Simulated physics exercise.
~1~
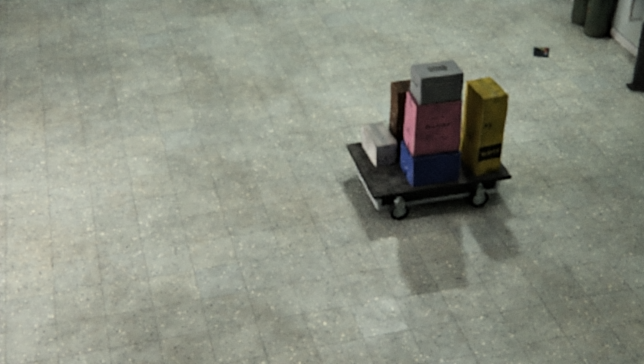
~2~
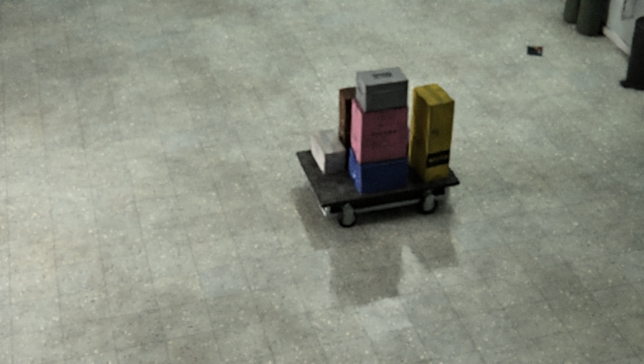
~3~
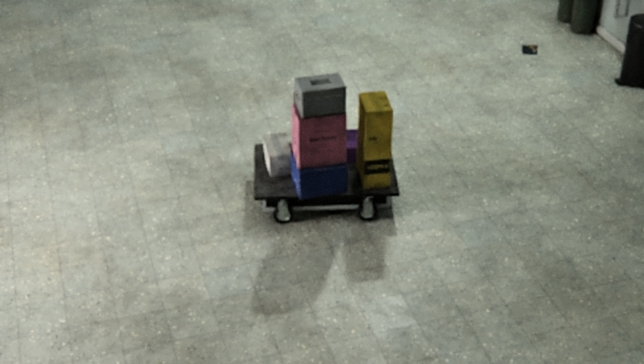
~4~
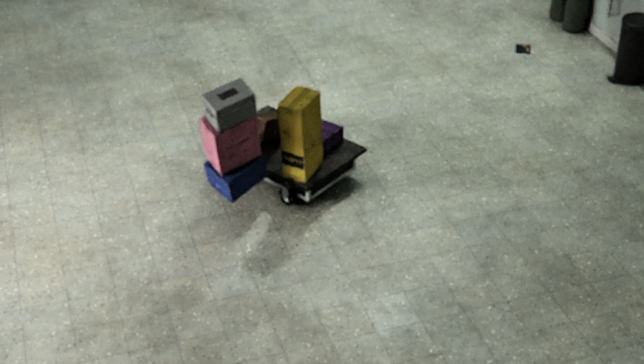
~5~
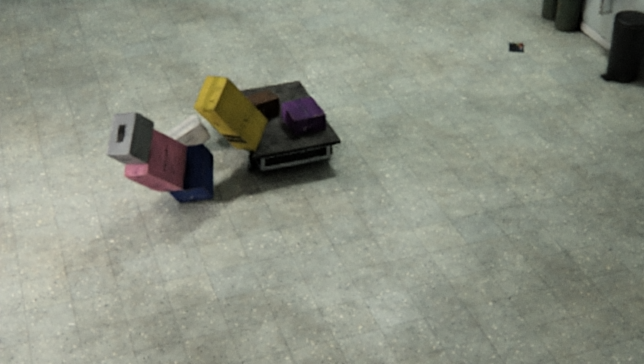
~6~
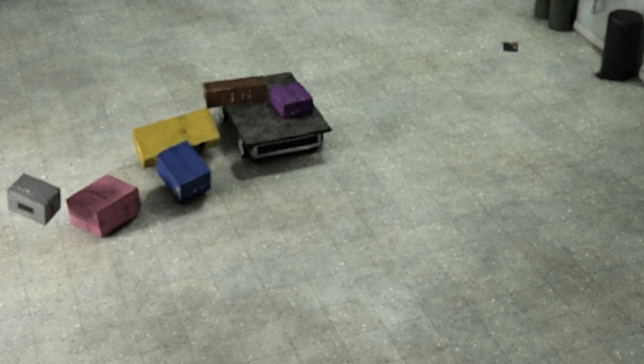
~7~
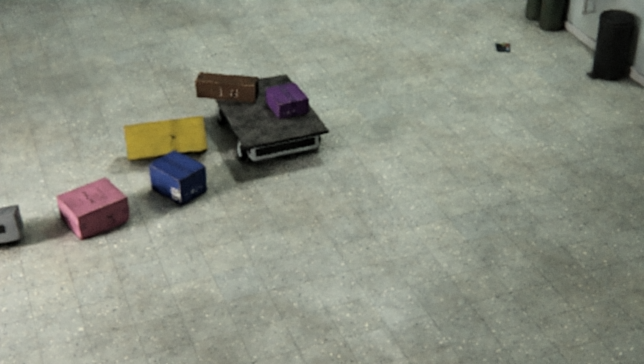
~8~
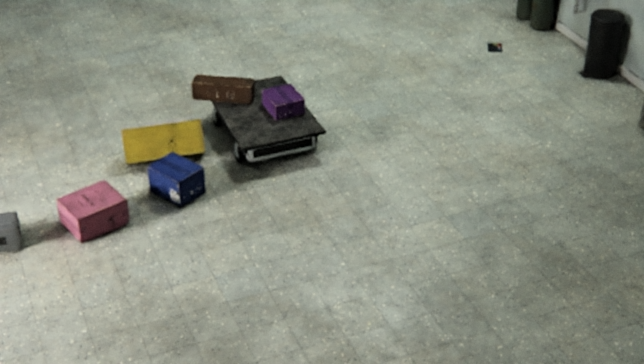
Flat cart rolling left and turning sharply, spilling most of its boxes across the floor, then stopping with purple and brown aboard.
